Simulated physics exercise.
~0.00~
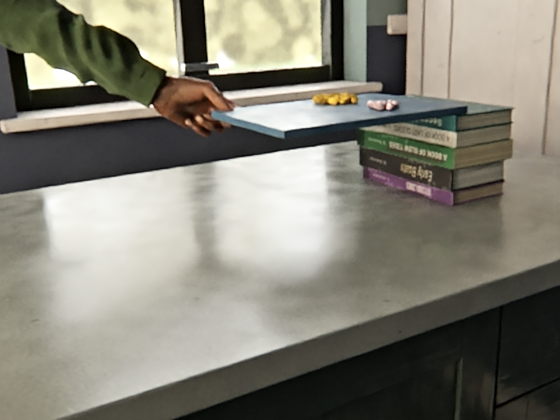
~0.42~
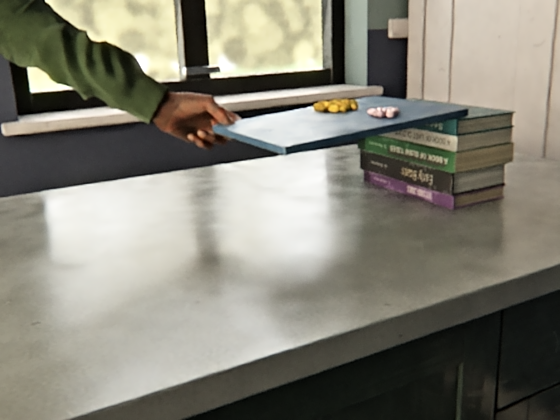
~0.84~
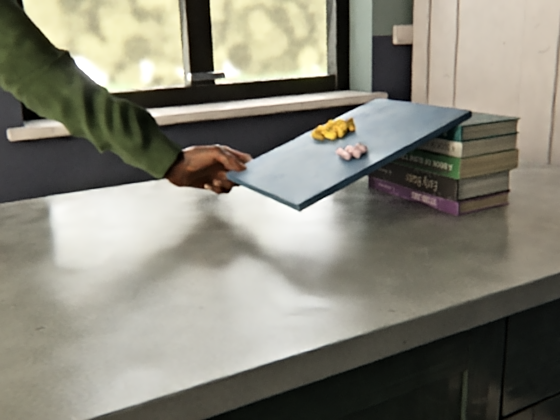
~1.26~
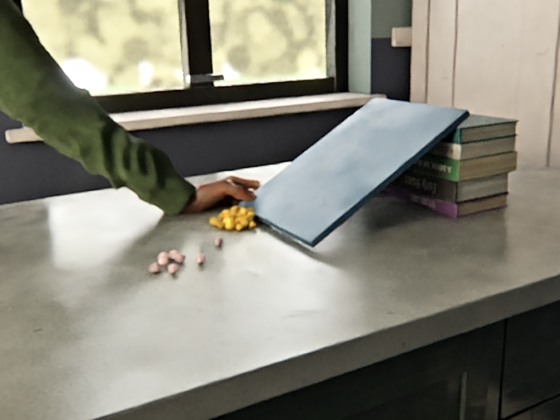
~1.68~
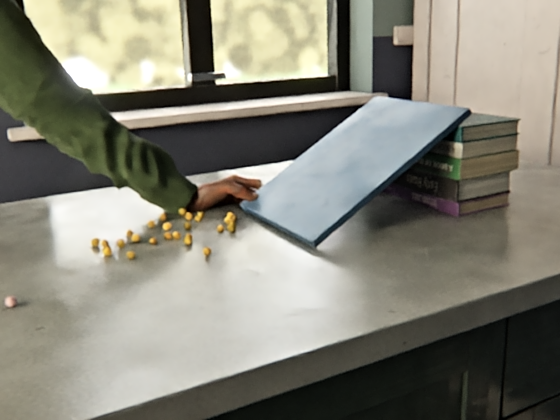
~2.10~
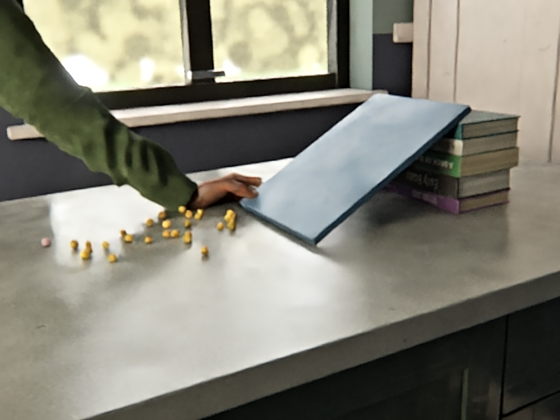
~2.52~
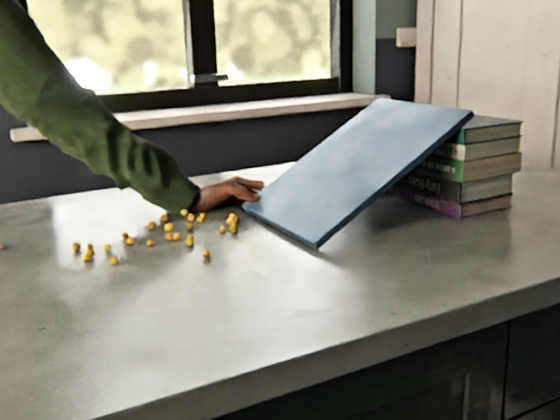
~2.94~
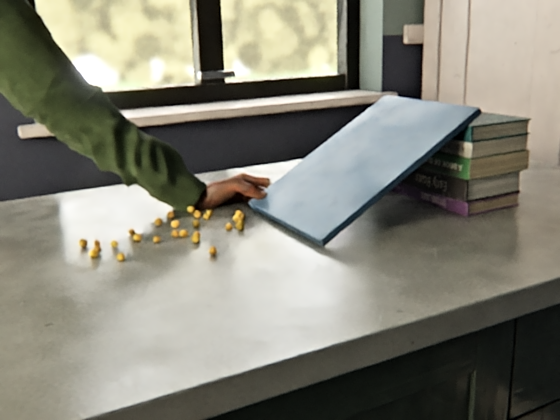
A hand in a green sleeve reaches in from the left and holds the free end of a blue board above a pale grey counter, its other end propped on a stack of books at right, seen from slightly above before a window. Yellow pieces and pink pieces sit on the board, the pink ones nearer the viewer. The hand lowers the end, tilting the board until it rests on the counter. Both lots slide off leftward, the pink ones leading. The yellow pieces scatter and stop near the board, while the pink ones travel farther and pass out of view.
